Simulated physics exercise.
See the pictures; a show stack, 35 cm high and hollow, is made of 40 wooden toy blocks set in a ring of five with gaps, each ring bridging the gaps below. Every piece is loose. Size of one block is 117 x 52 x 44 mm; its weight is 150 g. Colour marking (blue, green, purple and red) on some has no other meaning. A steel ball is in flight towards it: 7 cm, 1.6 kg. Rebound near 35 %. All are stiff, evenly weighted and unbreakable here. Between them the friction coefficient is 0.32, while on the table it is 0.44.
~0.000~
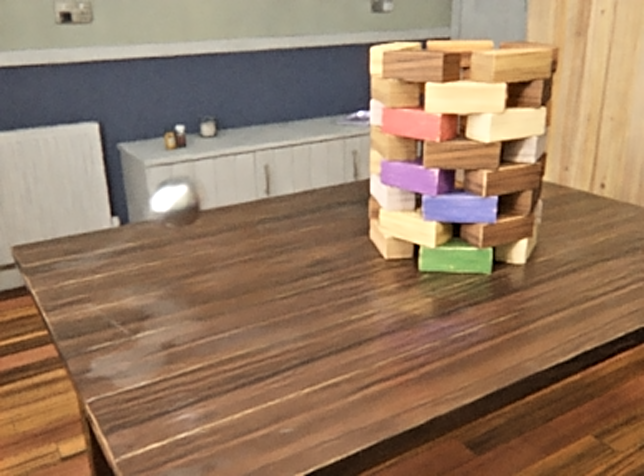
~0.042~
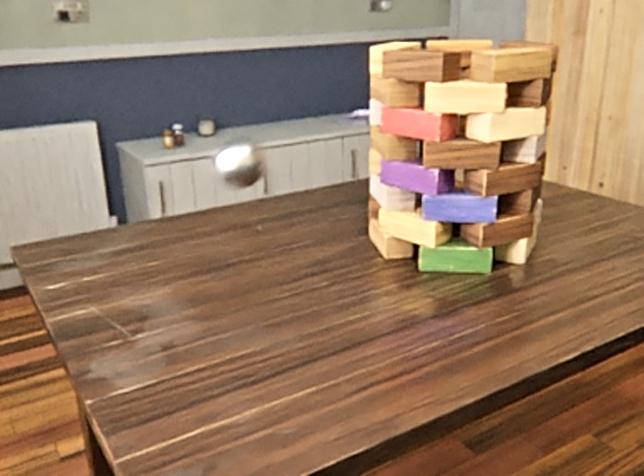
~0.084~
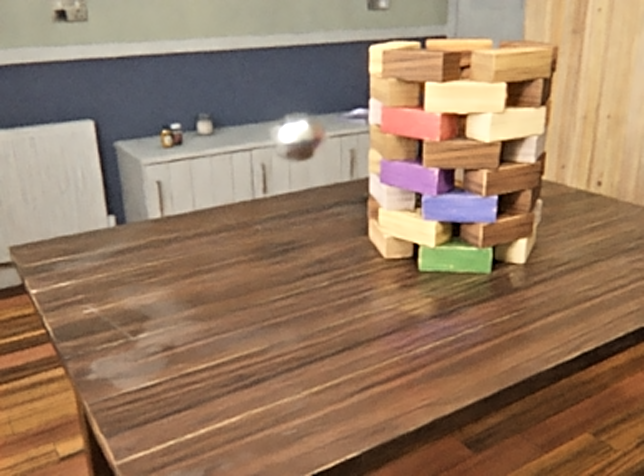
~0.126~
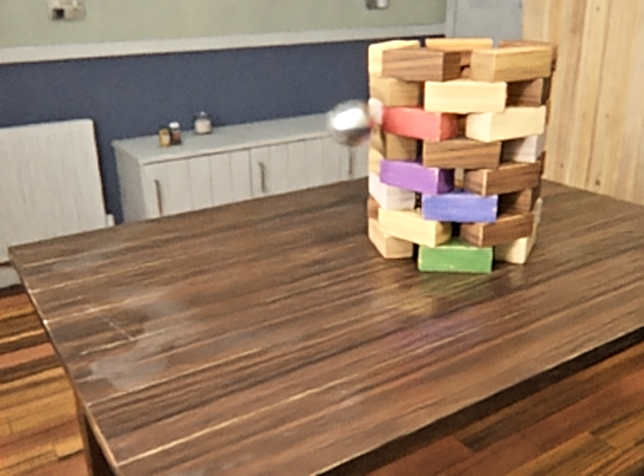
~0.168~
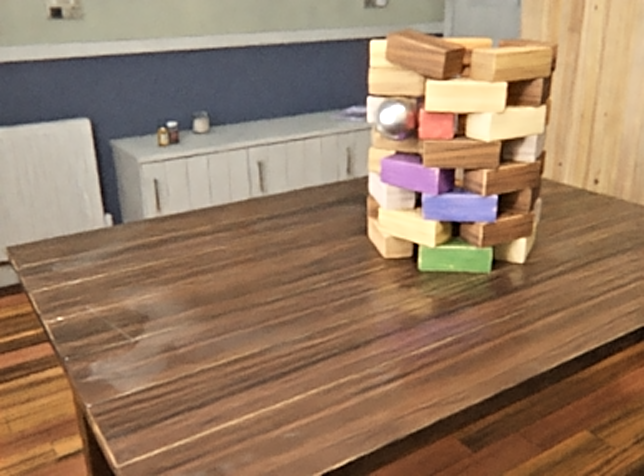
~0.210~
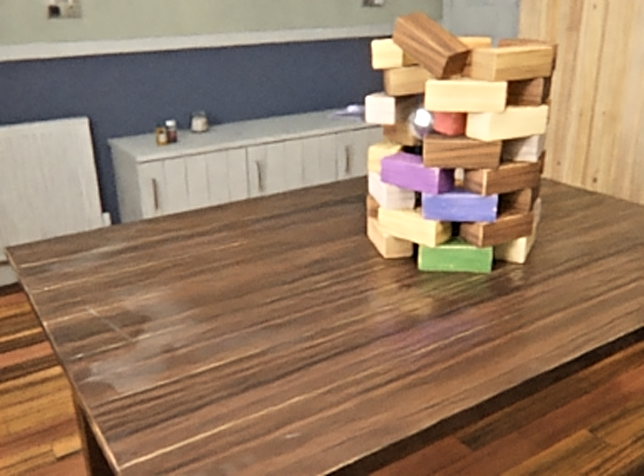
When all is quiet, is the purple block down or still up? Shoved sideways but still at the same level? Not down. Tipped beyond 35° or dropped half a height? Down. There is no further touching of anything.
The purple block holds its level.
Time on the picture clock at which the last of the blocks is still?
Somewhere near 2.0 seconds.
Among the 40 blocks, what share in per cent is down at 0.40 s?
10 per cent.
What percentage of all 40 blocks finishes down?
Estimate: Close to 55%.
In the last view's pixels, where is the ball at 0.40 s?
Near (519, 136).
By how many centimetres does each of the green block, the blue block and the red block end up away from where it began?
Net displacement, roughly: Green ~ 0 cm, blue ~ 0 cm, red ~ 24 cm.
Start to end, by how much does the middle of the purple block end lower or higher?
It finishes some 0 cm lower than at the start.
Around 0.40 s, ball still moving; 3 of the 40 blocks down; purple block unmoved; red block tipped 11°.
Around 0.64 s, ball still moving; 19 of the 40 blocks down; purple block unmoved; red block tipped 52°, 58 mm lower.
Around 0.98 s, ball still moving; 22 of the 40 blocks down; purple block unmoved; red block on its side.
Finally (2.2 s), ball rolling away; 22 of the 40 blocks down; purple block unmoved; red block on its side; blue block unmoved. Seen by the last camera, middles, purple block near (417, 173), red block near (457, 204).
